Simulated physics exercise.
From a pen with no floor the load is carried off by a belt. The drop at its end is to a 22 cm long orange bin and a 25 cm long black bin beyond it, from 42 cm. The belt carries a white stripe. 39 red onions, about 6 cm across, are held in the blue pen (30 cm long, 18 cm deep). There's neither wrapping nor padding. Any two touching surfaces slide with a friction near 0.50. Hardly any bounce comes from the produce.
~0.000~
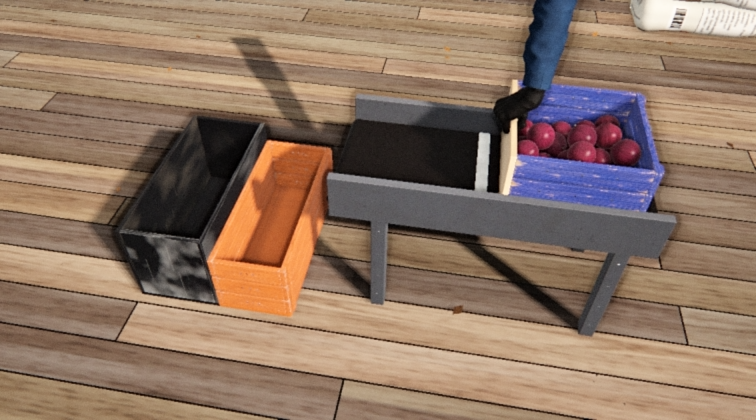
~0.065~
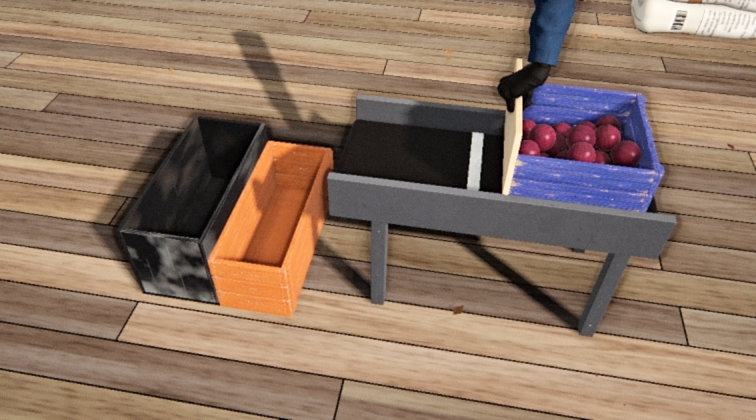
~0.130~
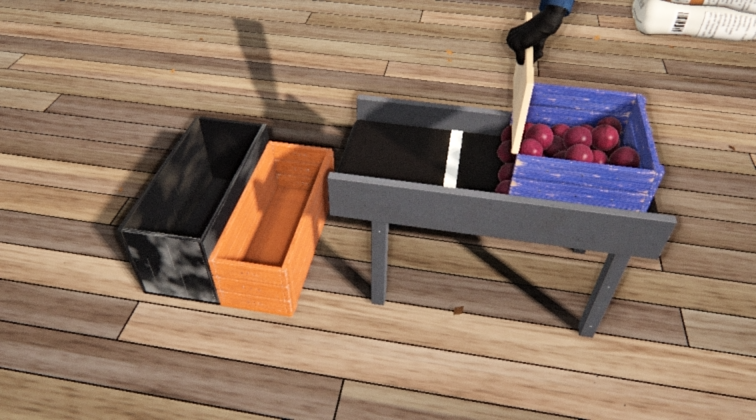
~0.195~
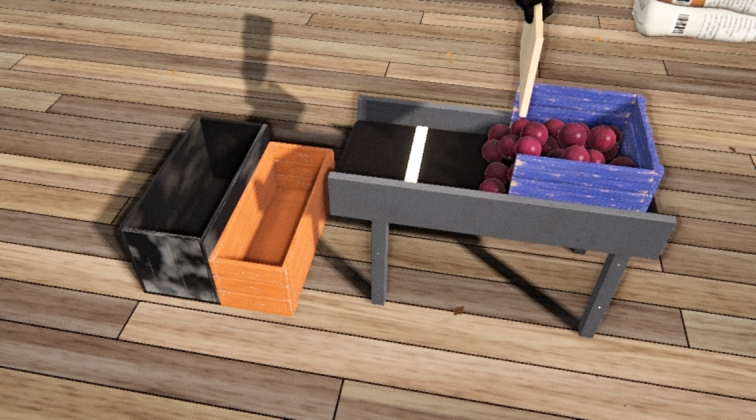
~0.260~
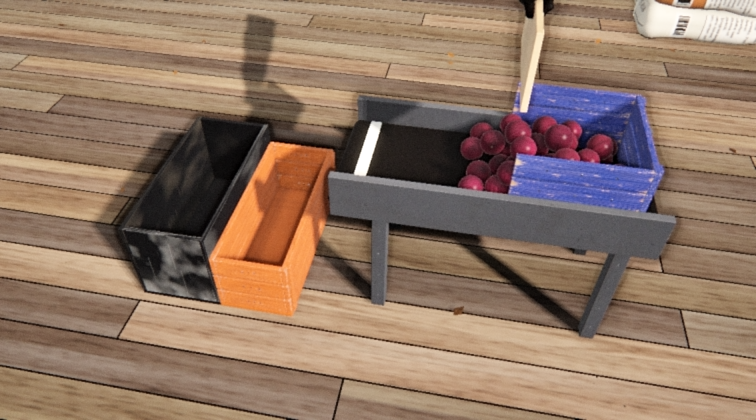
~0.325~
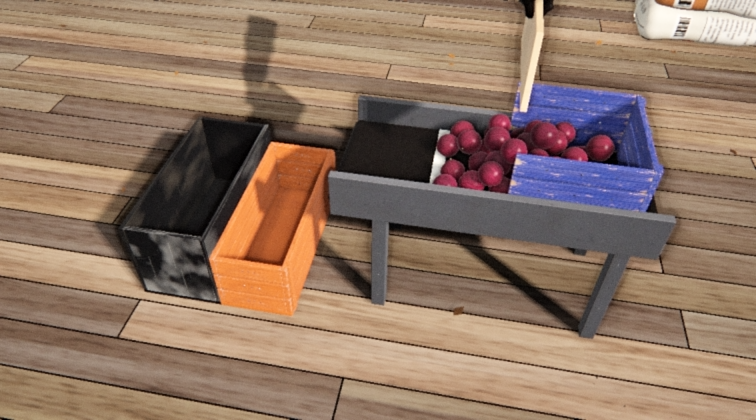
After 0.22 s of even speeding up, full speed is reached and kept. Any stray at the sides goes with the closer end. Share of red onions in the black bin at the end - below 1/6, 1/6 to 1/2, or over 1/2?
Below 1/6.
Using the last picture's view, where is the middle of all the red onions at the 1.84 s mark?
At about (282, 236).
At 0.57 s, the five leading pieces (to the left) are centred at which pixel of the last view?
Centre: Approx. (342, 144) px.
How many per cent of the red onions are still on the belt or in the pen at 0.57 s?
Close to 95 in a hundred.
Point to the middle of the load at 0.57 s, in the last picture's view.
(434, 155).
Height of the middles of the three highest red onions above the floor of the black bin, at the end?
Around 3 centimetres.
After 0.57 s, 7 still in the blue pen, 30 on the belt and 2 in the air.
After 0.87 s, 1 still in the blue pen, 9 in the orange bin, 10 on the belt and 19 in the air.
After 1.29 s, 32 in the orange bin, 3 in the black bin, 2 on the belt and 2 in the air.
Outcome (at 1.84 s), 36 in the orange bin and 3 in the black bin. Asked share, 3 of 39, 8 per cent.
